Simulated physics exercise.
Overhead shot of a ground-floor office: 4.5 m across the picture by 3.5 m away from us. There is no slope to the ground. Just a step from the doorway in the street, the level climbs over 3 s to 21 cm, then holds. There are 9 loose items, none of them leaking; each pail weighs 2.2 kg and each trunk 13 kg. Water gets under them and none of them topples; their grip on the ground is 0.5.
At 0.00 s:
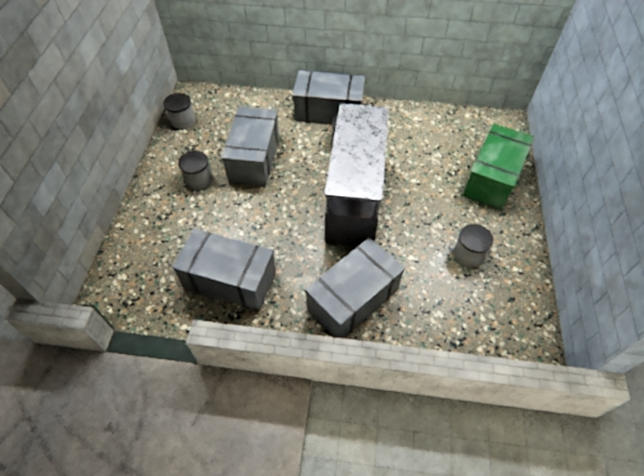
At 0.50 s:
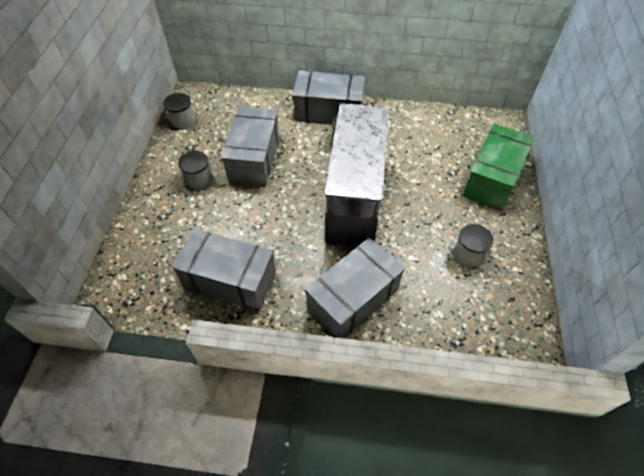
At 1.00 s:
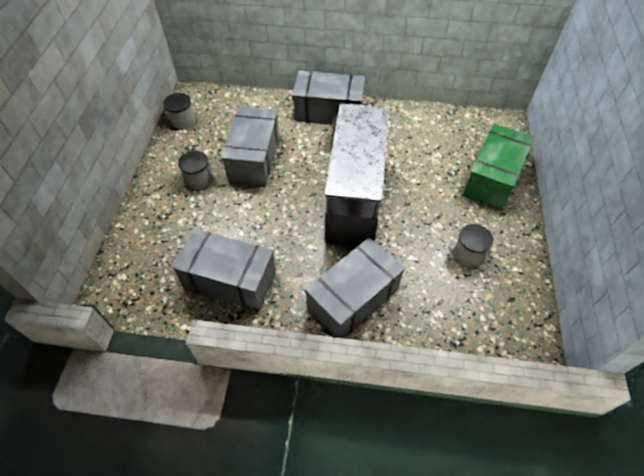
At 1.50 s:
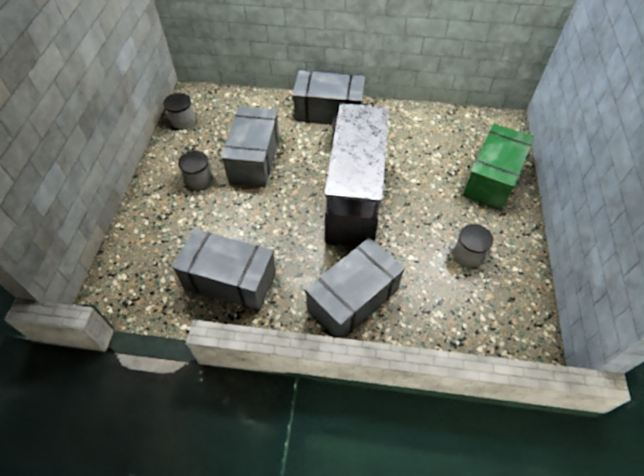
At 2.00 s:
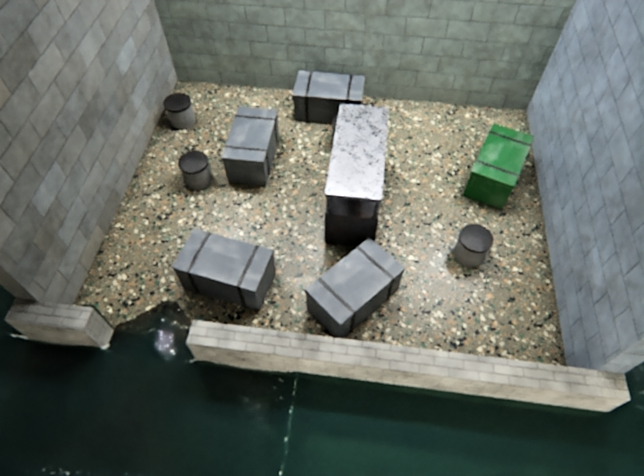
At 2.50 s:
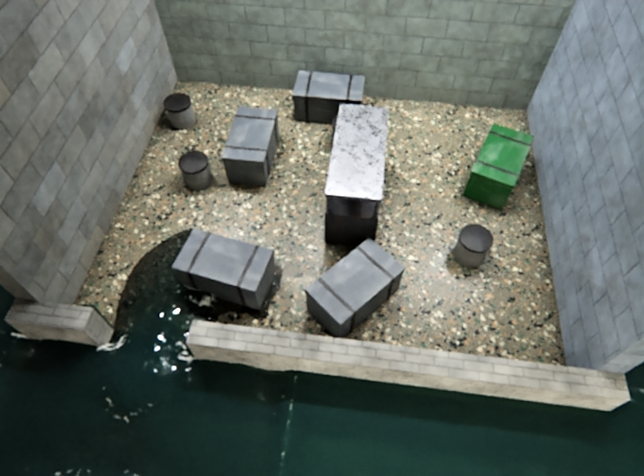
In a walled room, dark water covers the ground outside and enters through the doorway.
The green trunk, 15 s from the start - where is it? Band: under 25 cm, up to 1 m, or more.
Watching it, I'd expect a big movement overall.
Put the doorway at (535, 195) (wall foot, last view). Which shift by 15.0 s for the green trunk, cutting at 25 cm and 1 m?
In that case the green trunk goes a long way.
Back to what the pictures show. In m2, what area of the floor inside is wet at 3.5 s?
Flooded: Near 3.5 m2.
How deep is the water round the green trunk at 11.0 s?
About 5 cm.
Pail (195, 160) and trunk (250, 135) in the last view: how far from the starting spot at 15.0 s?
Respectively 400 and 200 cm.
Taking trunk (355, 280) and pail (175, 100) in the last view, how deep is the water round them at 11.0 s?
Depth approx. 3 cm / 11 cm.
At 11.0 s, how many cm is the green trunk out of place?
Shift: About 140 cm.
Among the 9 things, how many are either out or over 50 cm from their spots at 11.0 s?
The number I get is 7.
After 3.5 s the green trunk is near (503, 153), 0.0 m from its start, aground; 0 afloat.
After 6.8 s the green trunk is near (503, 153), 0.0 m from its start, aground; 5 afloat.
After 11.0 s the green trunk is near (530, 260), 1.3 m from its start, afloat; 7 afloat.
After 15.0 s the green trunk is near (448, 296), 1.9 m from its start, afloat; 9 afloat.
